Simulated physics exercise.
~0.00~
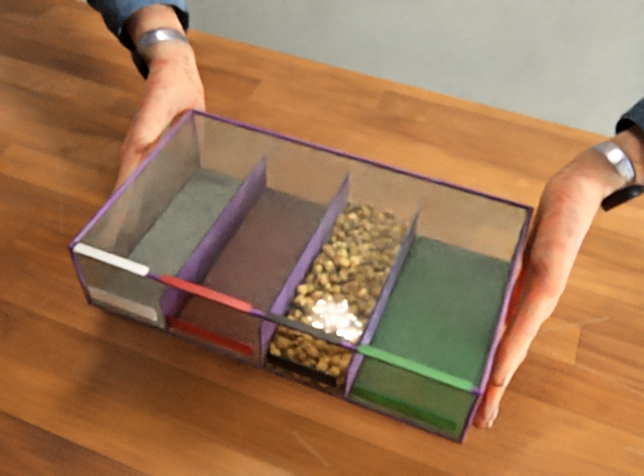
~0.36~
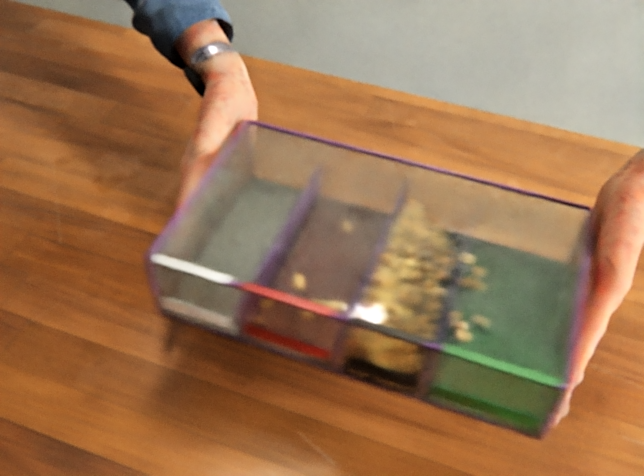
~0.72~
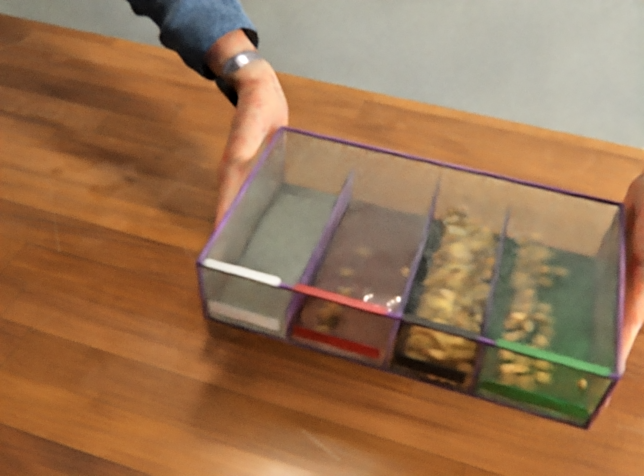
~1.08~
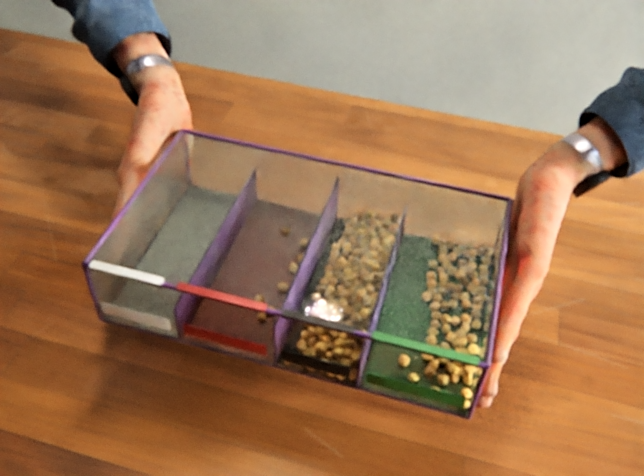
Above a wooden table, hands shake a divided clear box, scattering chickpeas from black mostly into green.
